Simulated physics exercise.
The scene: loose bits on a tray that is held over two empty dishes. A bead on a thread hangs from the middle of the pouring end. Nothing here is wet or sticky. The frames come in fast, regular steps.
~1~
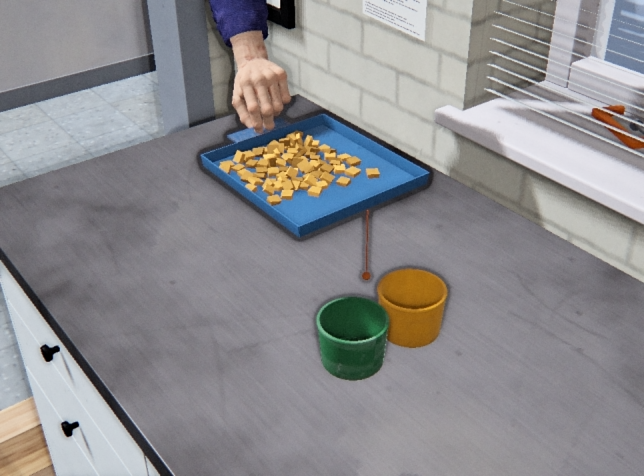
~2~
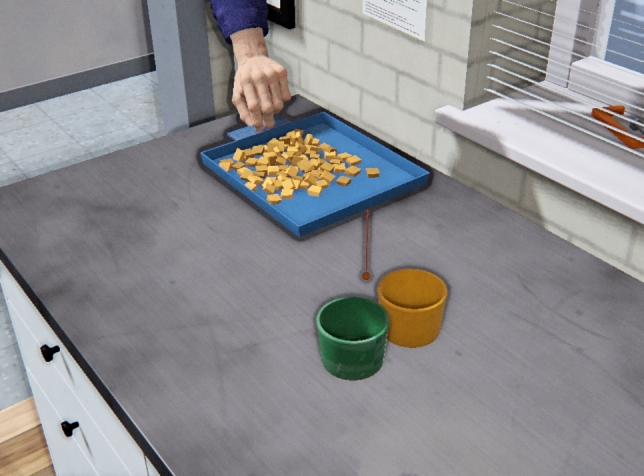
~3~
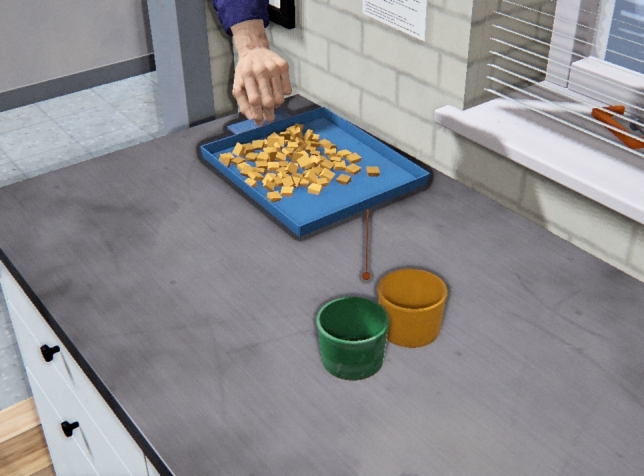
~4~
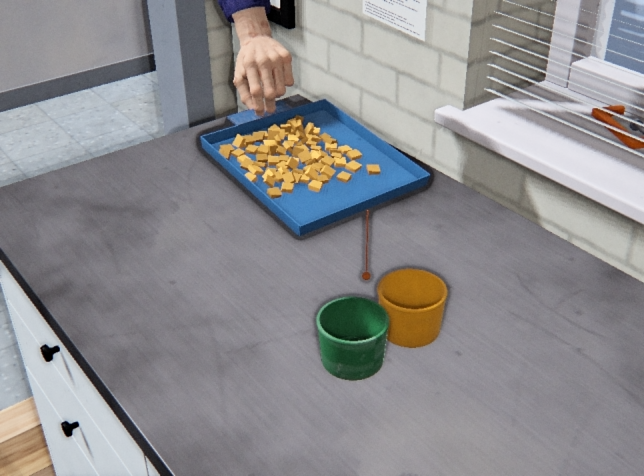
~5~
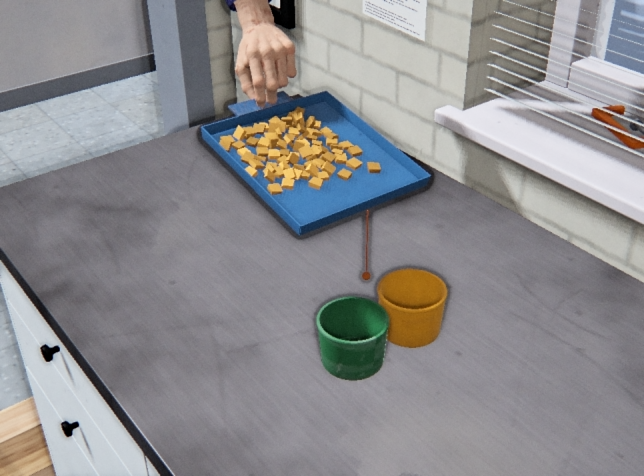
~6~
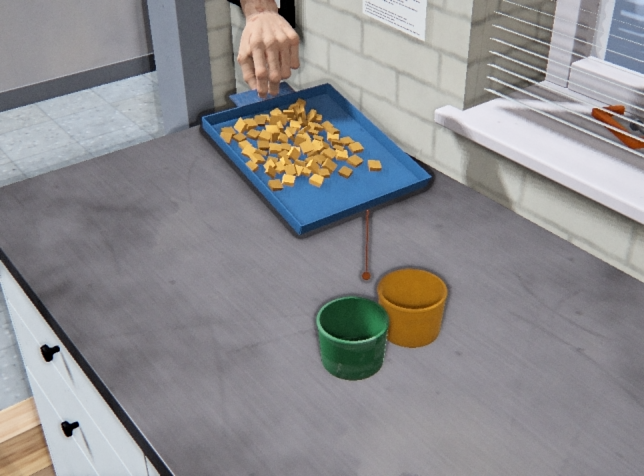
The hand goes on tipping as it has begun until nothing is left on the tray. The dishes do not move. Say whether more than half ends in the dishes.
The two hold over half of the load.
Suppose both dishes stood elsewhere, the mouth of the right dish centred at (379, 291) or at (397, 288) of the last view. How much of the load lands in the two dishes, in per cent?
Near 30 % and 50 %.
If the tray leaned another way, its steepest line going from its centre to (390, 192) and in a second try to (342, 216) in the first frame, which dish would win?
First the right dish, then left.
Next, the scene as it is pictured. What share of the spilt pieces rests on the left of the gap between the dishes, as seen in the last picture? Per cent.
It comes to 20 per cent or so.
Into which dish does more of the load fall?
The winner is the right one.
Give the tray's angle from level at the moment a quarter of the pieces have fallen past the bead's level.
At about 110°.
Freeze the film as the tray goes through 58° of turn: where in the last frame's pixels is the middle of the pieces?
Roughly at (365, 183).
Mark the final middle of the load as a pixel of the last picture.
At about (411, 326).
Soon, tray tipped steeply; all on the tray.
A while on, tray tipped right over; most on the tray; a stray few in the left dish; a small part in the right dish; a stray few outside both.
Towards the end, tray tipped past a quarter turn; about a quarter in the left dish; about half in the right dish; about a third outside both.
Finally, tray tipped past a quarter turn; about a quarter in the left dish; about half in the right dish; about a third outside both.
